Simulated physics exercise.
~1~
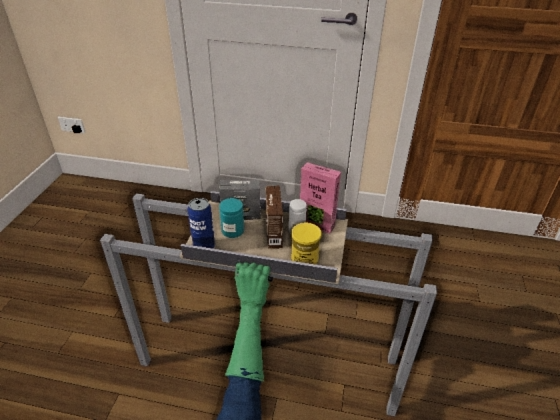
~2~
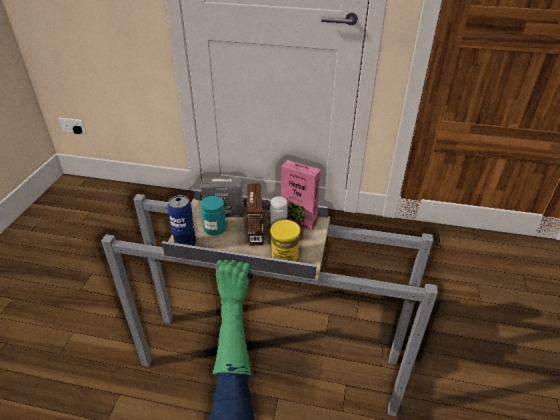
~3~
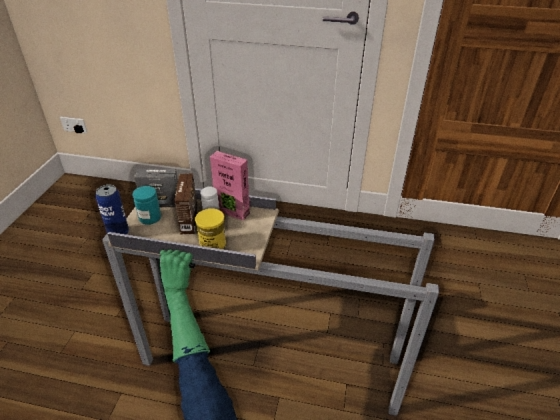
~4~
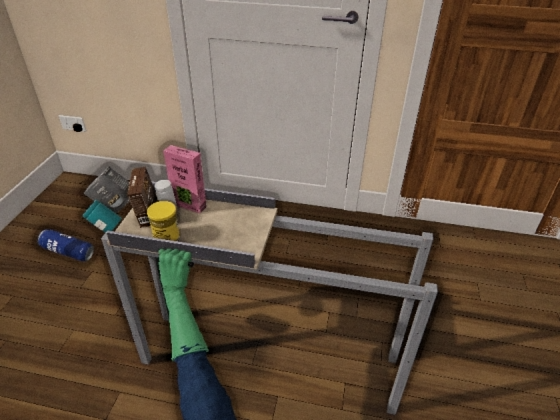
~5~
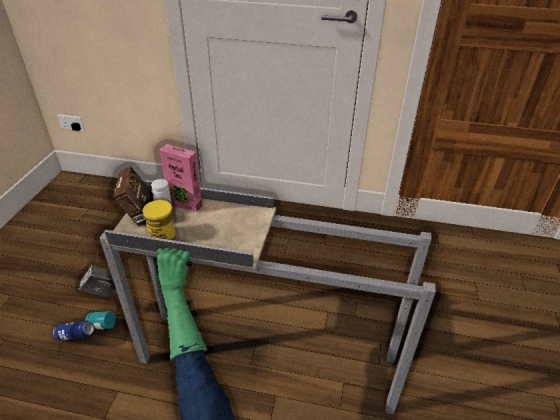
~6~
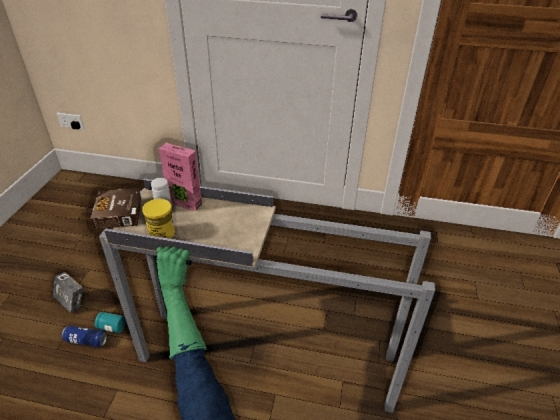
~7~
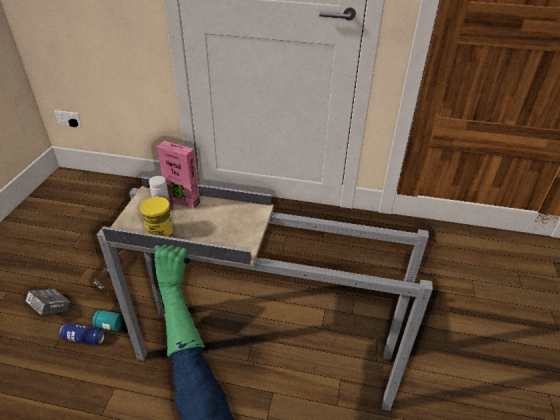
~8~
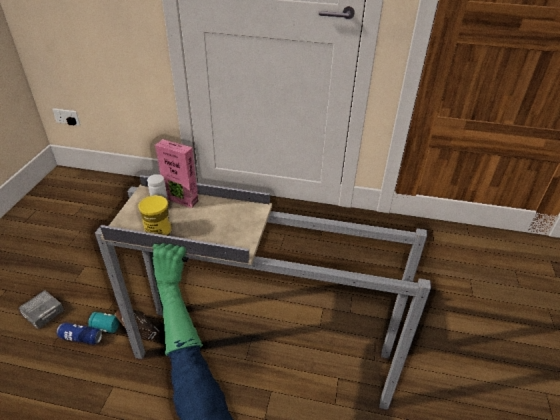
Beside a pale door, a green-gloved hand slid a tray left along a metal frame until it stopped; the blue can, turquoise jar and grey and brown packets fell off its left end, while the pink packet, white shaker and yellow tin stayed standing.
